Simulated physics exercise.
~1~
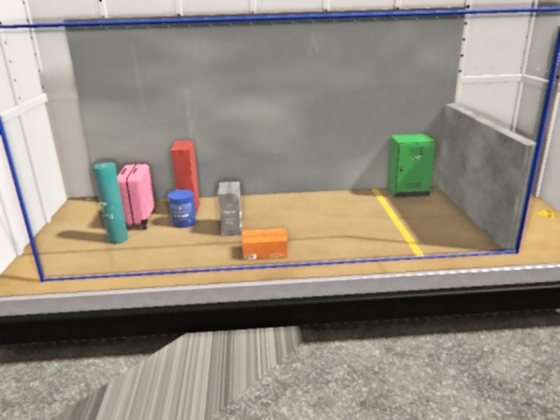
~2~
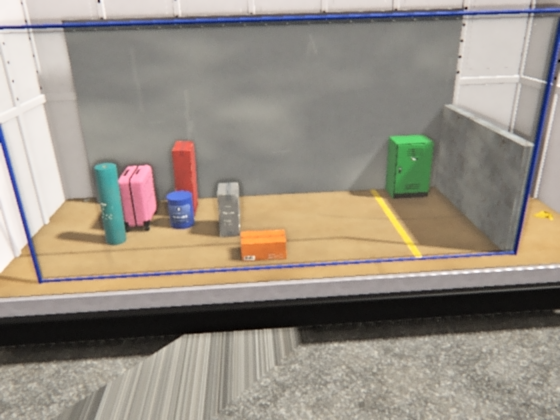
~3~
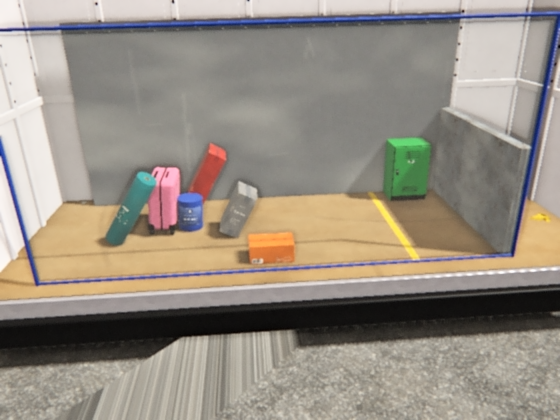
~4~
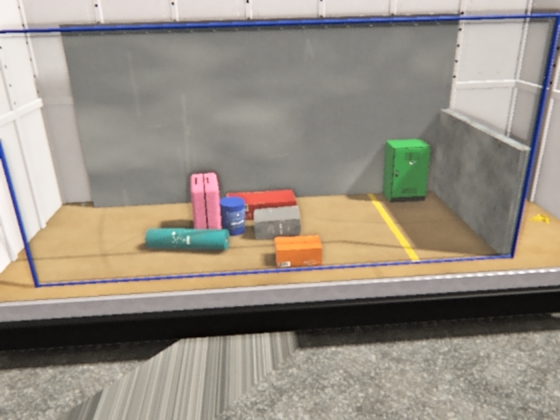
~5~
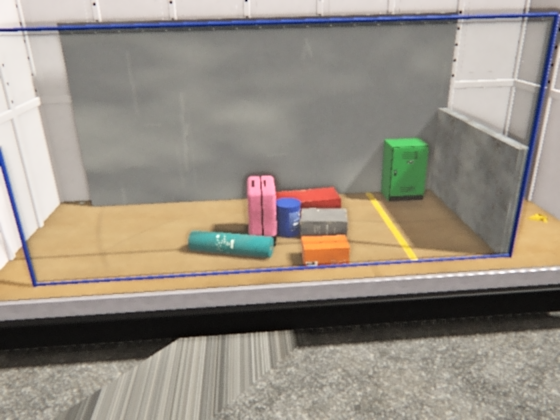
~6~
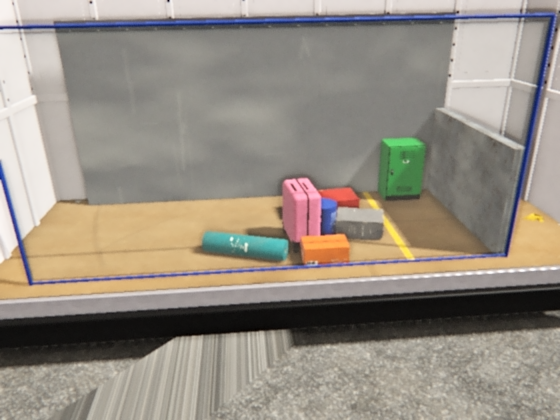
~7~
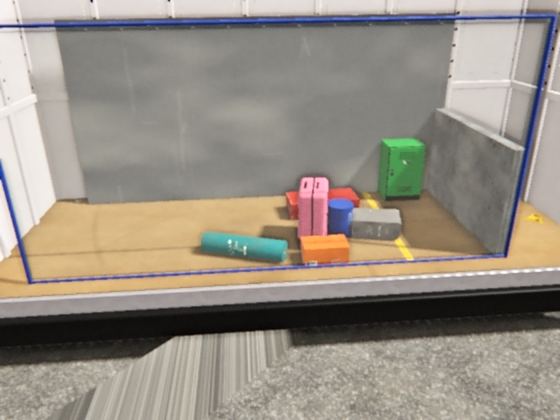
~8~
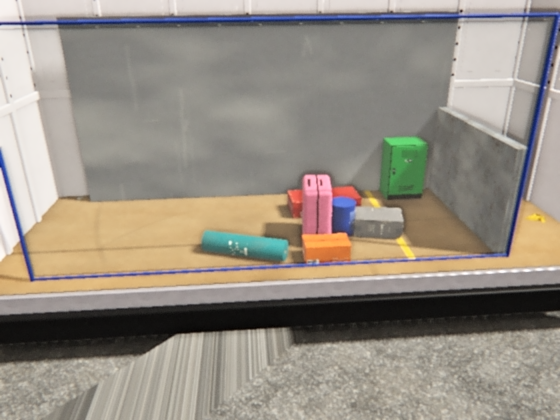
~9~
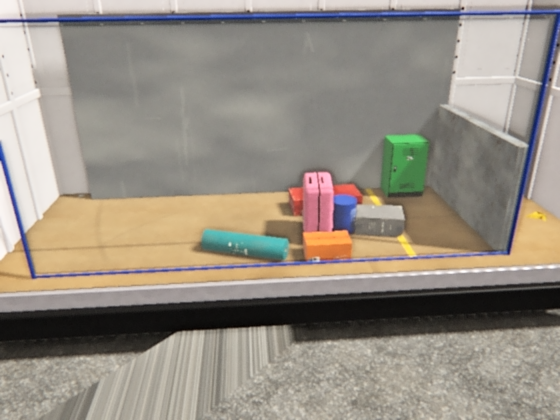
Luggage and other items slide right, some toppling, and stop before the yellow line.
